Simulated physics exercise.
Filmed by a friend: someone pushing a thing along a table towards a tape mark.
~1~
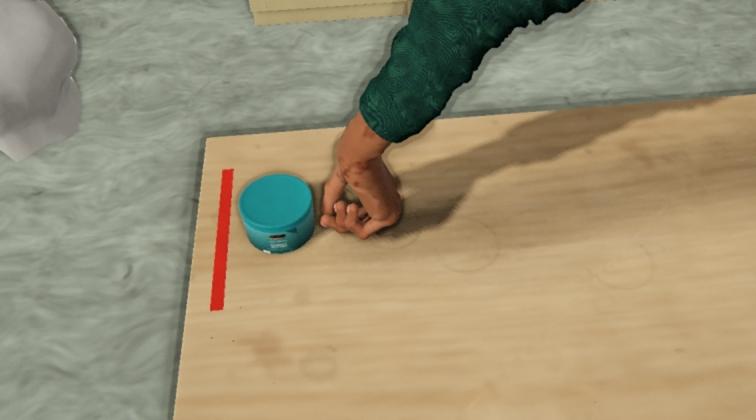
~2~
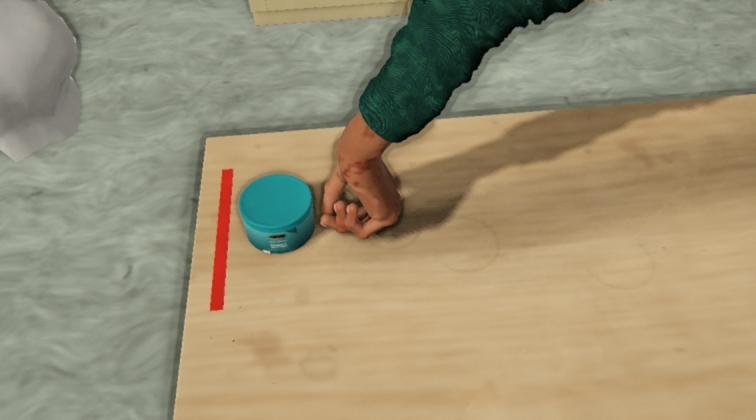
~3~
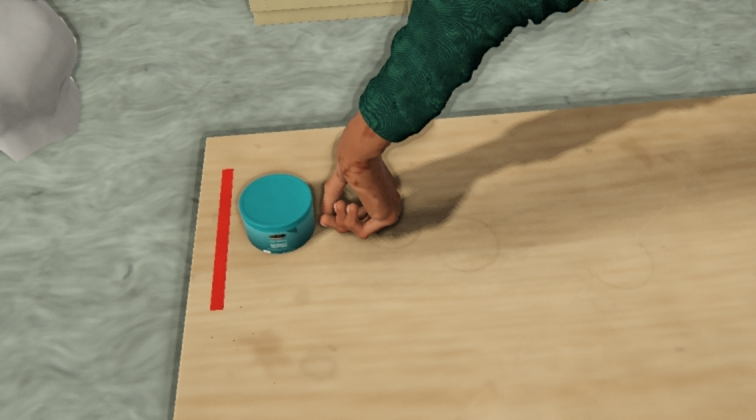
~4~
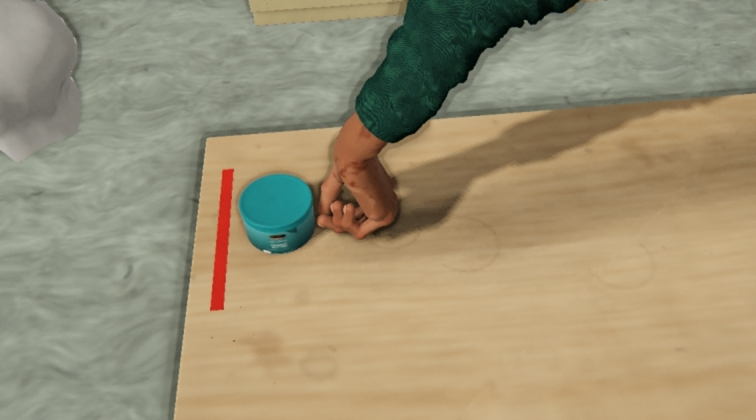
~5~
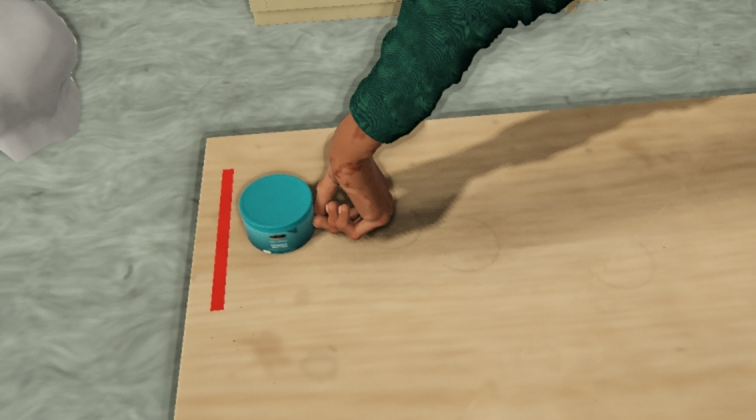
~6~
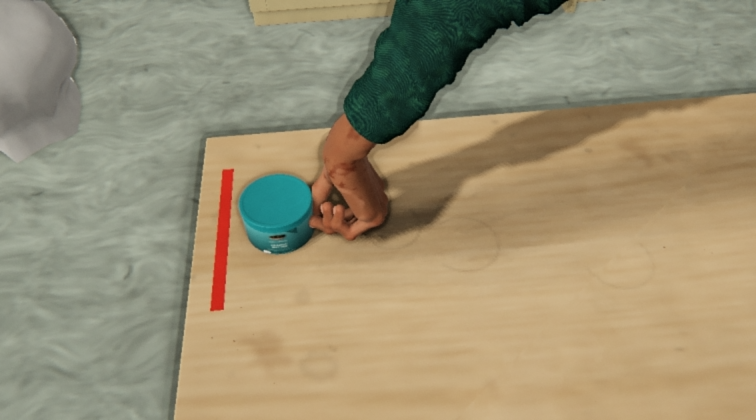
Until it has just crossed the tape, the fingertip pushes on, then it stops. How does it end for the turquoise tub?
It quits the table.
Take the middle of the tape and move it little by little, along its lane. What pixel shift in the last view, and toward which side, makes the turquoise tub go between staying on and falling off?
12 pixels to the right.
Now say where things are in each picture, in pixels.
The first picture shows turquoise tub (278, 214).
The second picture shows turquoise tub (278, 214).
The third picture shows turquoise tub (278, 214).
The fourth picture shows turquoise tub (278, 214).
The fifth picture shows turquoise tub (279, 214).
The sixth picture shows turquoise tub (278, 214).
Then, 1.32 s on from there, turquoise tub turned 4° from its first pose near (176, 224).
Then, 1.60 s on from there, turquoise tub turned 52° from its first pose near (158, 251).
Then, 1.82 s on from there, turquoise tub on its way down near (179, 389).
In the end, the turquoise tub goes over the edge.
